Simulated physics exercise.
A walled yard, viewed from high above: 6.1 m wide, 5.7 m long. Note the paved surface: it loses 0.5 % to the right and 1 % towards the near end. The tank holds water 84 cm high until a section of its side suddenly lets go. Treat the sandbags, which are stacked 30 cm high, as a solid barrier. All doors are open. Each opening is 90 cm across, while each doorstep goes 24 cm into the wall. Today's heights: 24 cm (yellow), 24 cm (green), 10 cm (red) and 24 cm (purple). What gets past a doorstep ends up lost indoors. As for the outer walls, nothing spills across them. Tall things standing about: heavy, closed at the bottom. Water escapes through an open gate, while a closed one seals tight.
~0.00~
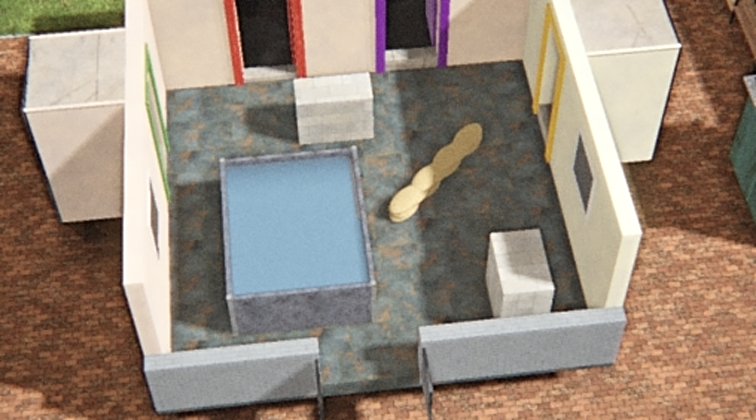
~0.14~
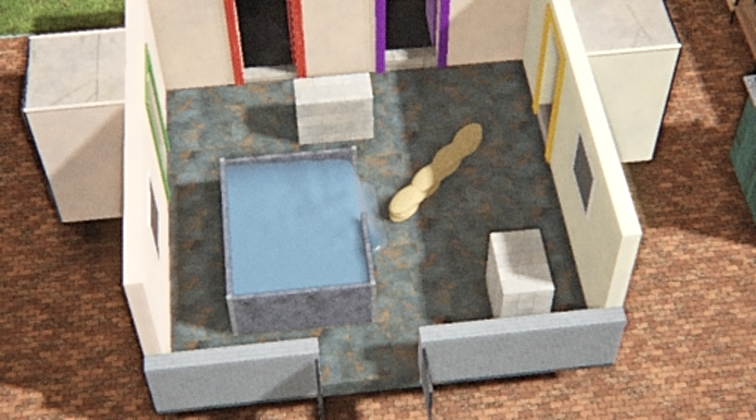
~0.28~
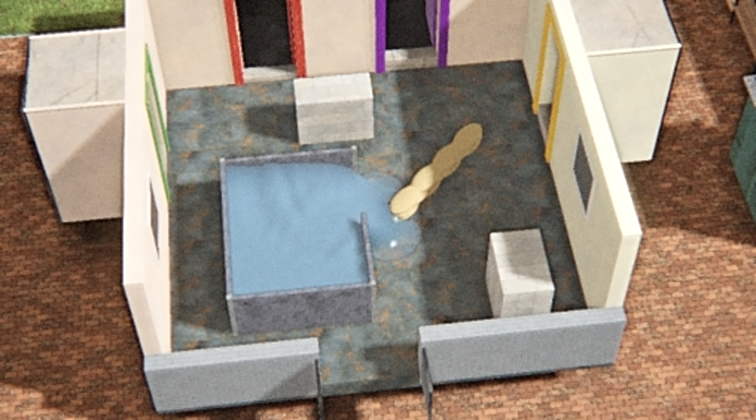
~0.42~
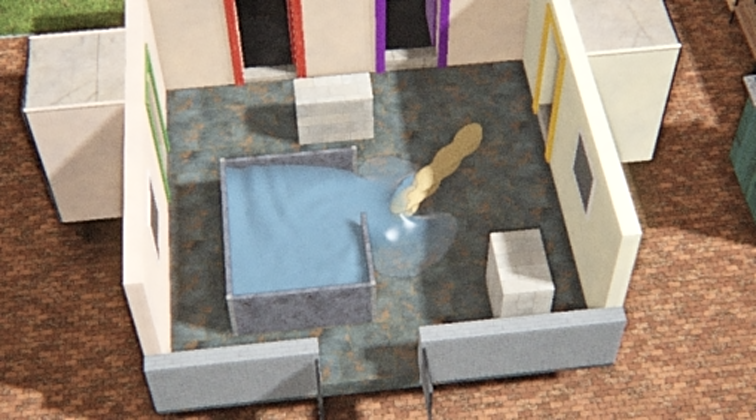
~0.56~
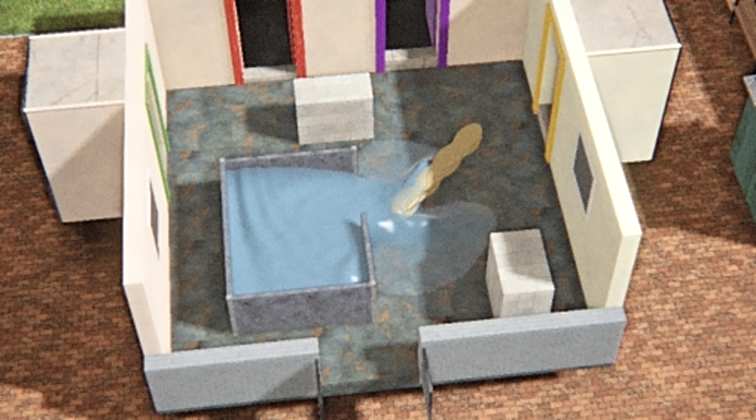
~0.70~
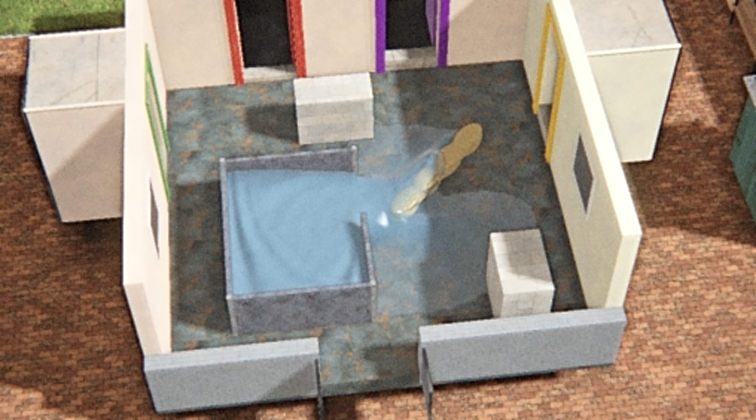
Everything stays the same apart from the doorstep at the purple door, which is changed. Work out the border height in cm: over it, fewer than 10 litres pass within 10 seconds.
Border at about 31 cm.
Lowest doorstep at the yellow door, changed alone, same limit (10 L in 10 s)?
At yellow, about 24 cm.
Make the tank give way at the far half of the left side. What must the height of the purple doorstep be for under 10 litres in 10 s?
About 8.5 cm.
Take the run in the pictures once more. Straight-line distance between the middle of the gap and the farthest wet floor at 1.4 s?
About 4.2 m.
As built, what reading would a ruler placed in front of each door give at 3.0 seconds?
Depths in cm: Yellow 24, green 0, red 2, purple 27.
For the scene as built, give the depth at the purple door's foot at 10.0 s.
It works out to about 11.5 centimetres deep.
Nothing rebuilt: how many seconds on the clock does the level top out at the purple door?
That happens close to 1.8 s on the clock.
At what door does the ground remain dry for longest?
Green, last of all.
After 1.4 s water covers 40 % of the floor, deepest (58 cm) near (391, 220); it has not reached the purple door.
After 3.0 s water covers 65 % of the floor, deepest (42 cm) near (467, 84); 27 cm at the purple door, 42 litres in over its 24 cm doorstep.
After 10.0 s water covers 95 % of the floor, deepest (17 cm) near (540, 254); 12 cm at the purple door, 54 litres in over its 24 cm doorstep.
At the purple door as built, the water arrived by 1.5 s and peaked near 36 cm at 1.8 s.
Run again over the same 10 s with other heights there, 27 litres in over 27.5 cm, 1 litre over 37 cm. The limit of 10 litres is kept from about 31 cm up.
